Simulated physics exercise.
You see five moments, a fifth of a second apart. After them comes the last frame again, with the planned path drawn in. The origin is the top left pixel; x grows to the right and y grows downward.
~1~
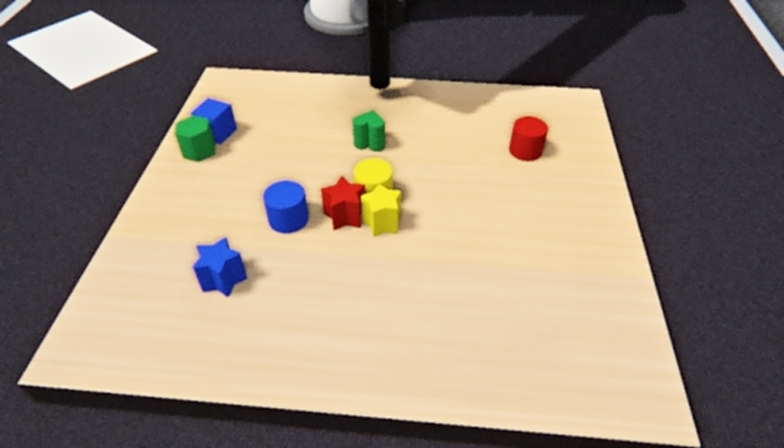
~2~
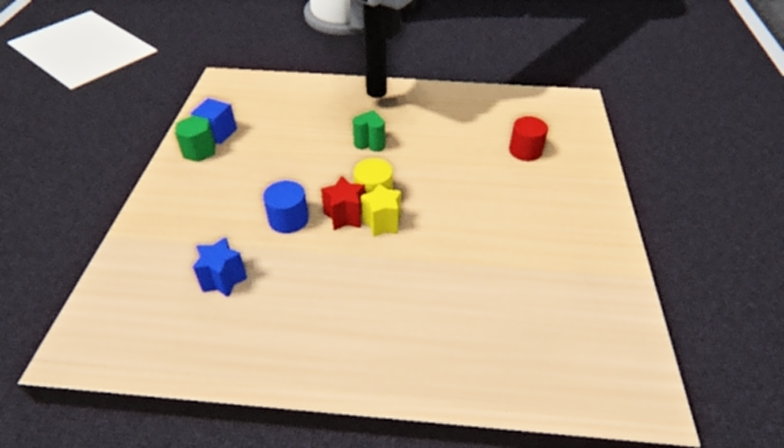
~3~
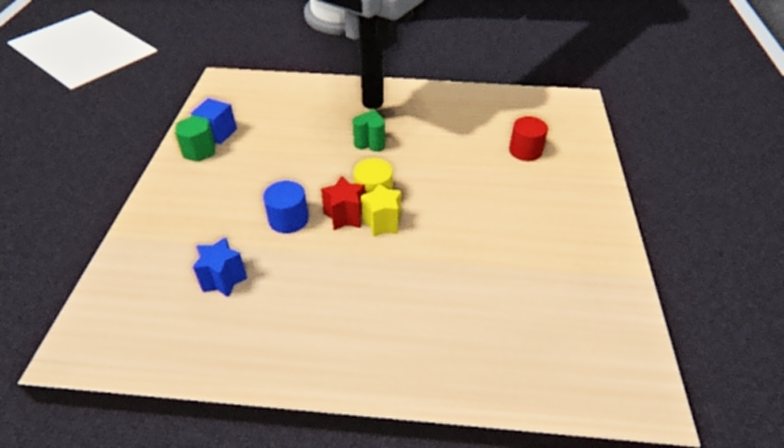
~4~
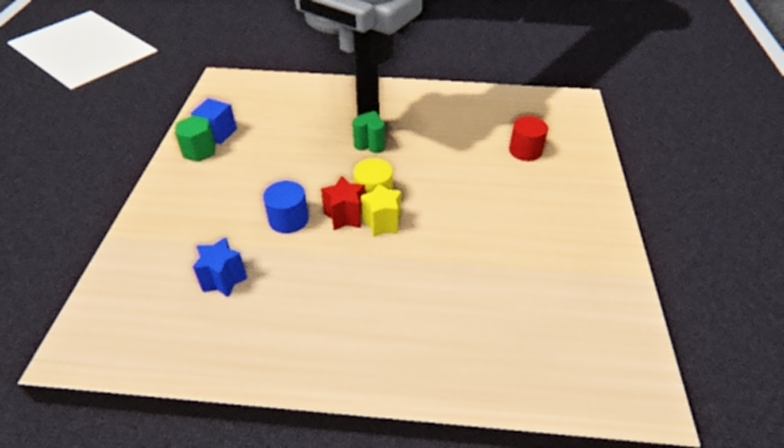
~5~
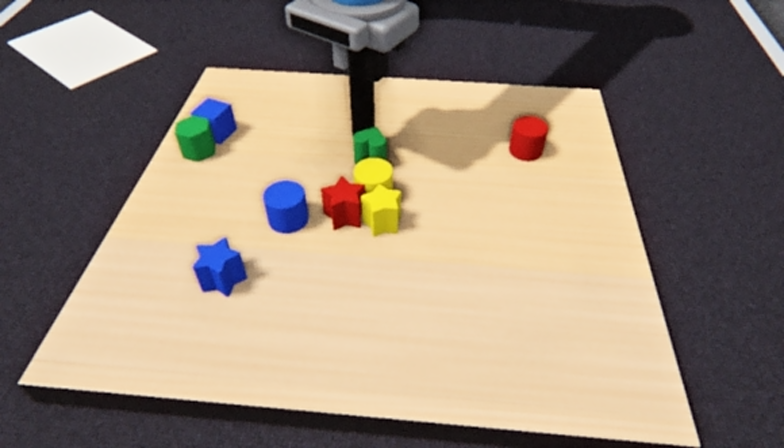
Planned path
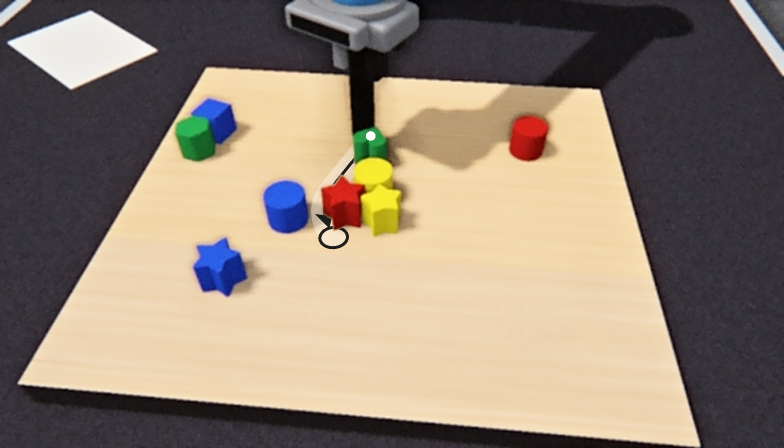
The clip opens on a wooden board with scattered coloured blocks and a black bar at its top edge, above a green heart. The bar, held by a robotic arm, moves down to the green heart while the blocks stay still. It then pushes the heart a short way toward the yellow round block.
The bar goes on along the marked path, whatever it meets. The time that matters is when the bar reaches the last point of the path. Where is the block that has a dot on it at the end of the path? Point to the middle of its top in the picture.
I'd place it at (369, 148), taking the centre of its top.
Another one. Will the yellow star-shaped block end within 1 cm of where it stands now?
My answer is no.
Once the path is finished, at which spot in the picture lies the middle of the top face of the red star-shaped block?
So, by the moment the path ends, you'll find the top centre of the red star-shaped block at (361, 210).
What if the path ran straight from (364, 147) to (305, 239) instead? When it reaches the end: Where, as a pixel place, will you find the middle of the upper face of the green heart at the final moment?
My estimate: (372, 149).
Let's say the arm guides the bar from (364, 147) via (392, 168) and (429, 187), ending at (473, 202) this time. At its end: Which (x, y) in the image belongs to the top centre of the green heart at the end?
Put as a pixel place, it's (407, 172).
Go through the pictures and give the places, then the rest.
In the first frame, bar's lower end at (380, 85); blue round block at (284, 193); red star-shaped block at (344, 190); green heart at (369, 118); yellow star-shaped block at (382, 197).
In the second frame, bar at (377, 93); blocks still.
In the third frame, bar at (373, 104); blocks still.
In the fourth frame, bar at (368, 118); green heart at (369, 120).
In the fifth frame, bar at (364, 136); blue round block at (284, 193); red star-shaped block at (344, 190); green heart at (371, 136); yellow star-shaped block at (382, 197).
Drawn move, from (364, 147) via (343, 173) and (325, 203), ending at (334, 237); the dot is on the green heart.
The first path, step by step. One third of the way, bar at (342, 163); green heart at (369, 147), turned 40° anticlockwise.
Two thirds of the way, bar at (324, 193); green heart at (369, 148), turned 40° anticlockwise.
At the end, bar at (333, 226); blue round block still; red star-shaped block at (361, 210), turned 50° anticlockwise; green heart at (369, 148), turned 40° anticlockwise; yellow star-shaped block at (393, 199), turned 25° anticlockwise.
